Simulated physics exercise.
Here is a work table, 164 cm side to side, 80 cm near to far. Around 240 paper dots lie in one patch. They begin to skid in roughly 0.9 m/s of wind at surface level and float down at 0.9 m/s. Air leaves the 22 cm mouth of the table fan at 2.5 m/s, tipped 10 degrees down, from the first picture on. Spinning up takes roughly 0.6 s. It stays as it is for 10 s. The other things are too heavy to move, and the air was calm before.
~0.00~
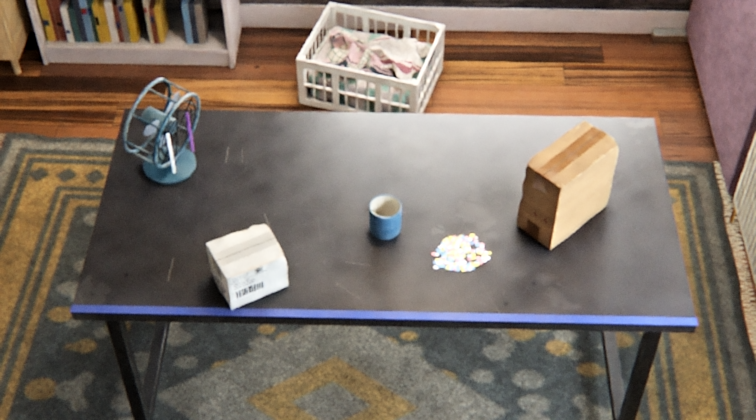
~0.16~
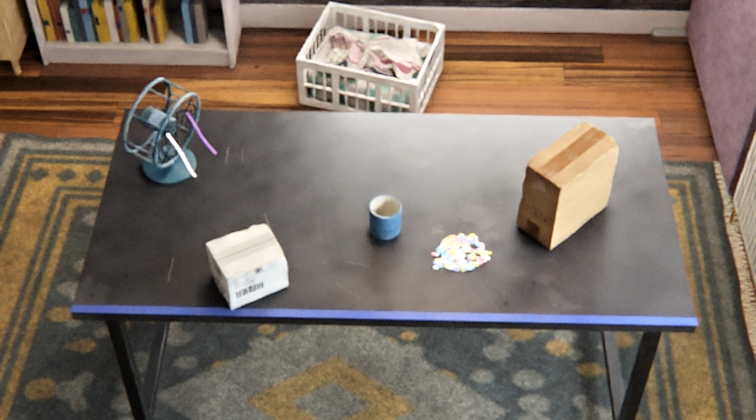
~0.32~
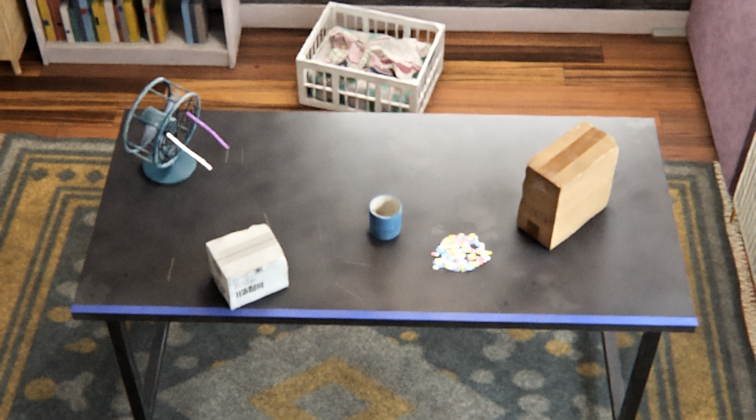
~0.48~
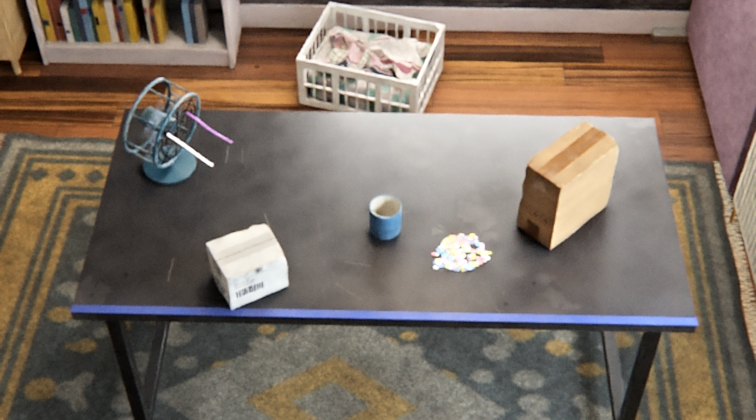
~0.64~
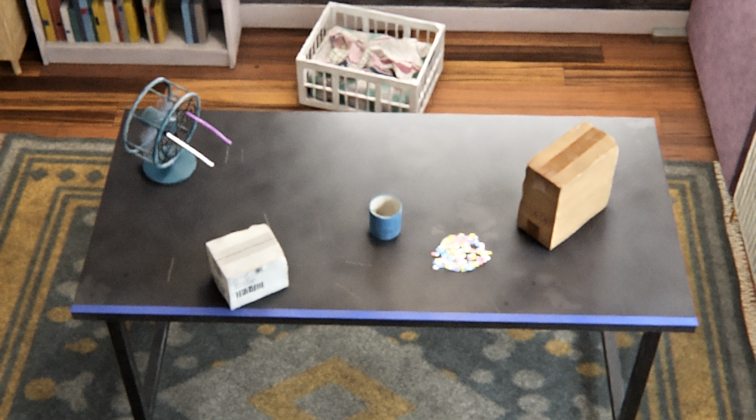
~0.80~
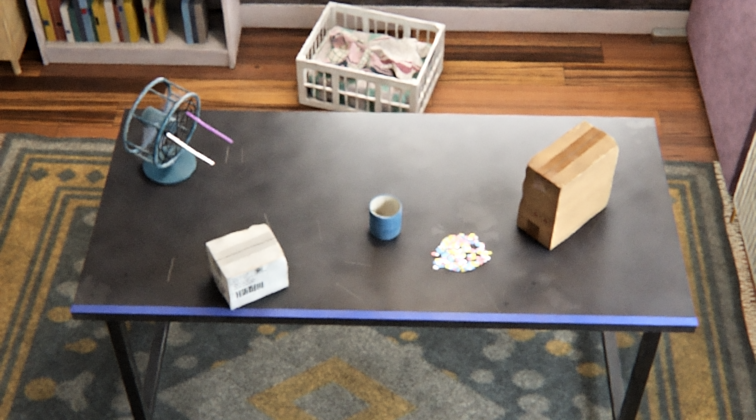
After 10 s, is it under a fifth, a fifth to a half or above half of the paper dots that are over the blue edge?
The share over the blue edge is above half.
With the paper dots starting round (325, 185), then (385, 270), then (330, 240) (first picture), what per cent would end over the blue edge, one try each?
In that order: 0 %, 100 %, 100 %.
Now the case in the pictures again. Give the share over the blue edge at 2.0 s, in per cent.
About 0 %.
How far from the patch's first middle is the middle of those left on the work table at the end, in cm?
Roughly 15 cm.
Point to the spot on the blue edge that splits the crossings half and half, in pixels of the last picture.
At about (526, 322).
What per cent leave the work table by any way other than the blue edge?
Near 5 %.
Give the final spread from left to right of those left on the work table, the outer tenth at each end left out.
Roughly 10 cm.
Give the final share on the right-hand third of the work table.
About 0 %.
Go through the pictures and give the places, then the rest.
In the first picture, the middle of the paper dots is near (460, 252), none has stirred yet and the mouth of the table fan is at (162, 123).
In the second picture, the middle of the paper dots is near (460, 252), none has stirred yet and the blue edge is centred on (383, 319).
In the third picture, the middle of the paper dots is near (460, 252), none has stirred yet, the top of a mug is at (385, 206) and the top of a box is at (573, 153).
In the fourth picture, the middle of the paper dots is near (460, 252) and none has stirred yet.
In the fifth picture, the middle of the paper dots is near (460, 252) and none has stirred yet.
In the sixth picture, the middle of the paper dots is near (460, 252) and none has stirred yet.
After 2.0 s, 0 % are over the blue edge; the middle of those still in play is near (453, 249); 0 % have settled or left.
After 3.2 s, 10 % are over the blue edge; the middle of those still in play is near (451, 252); 5 % have settled or left.
After 5.5 s, 42 % are over the blue edge; the middle of those still in play is near (412, 252); 50 % have settled or left.
After 10.0 s, at the end, 65 % are over the blue edge; the middle of those still in play is near (399, 248).
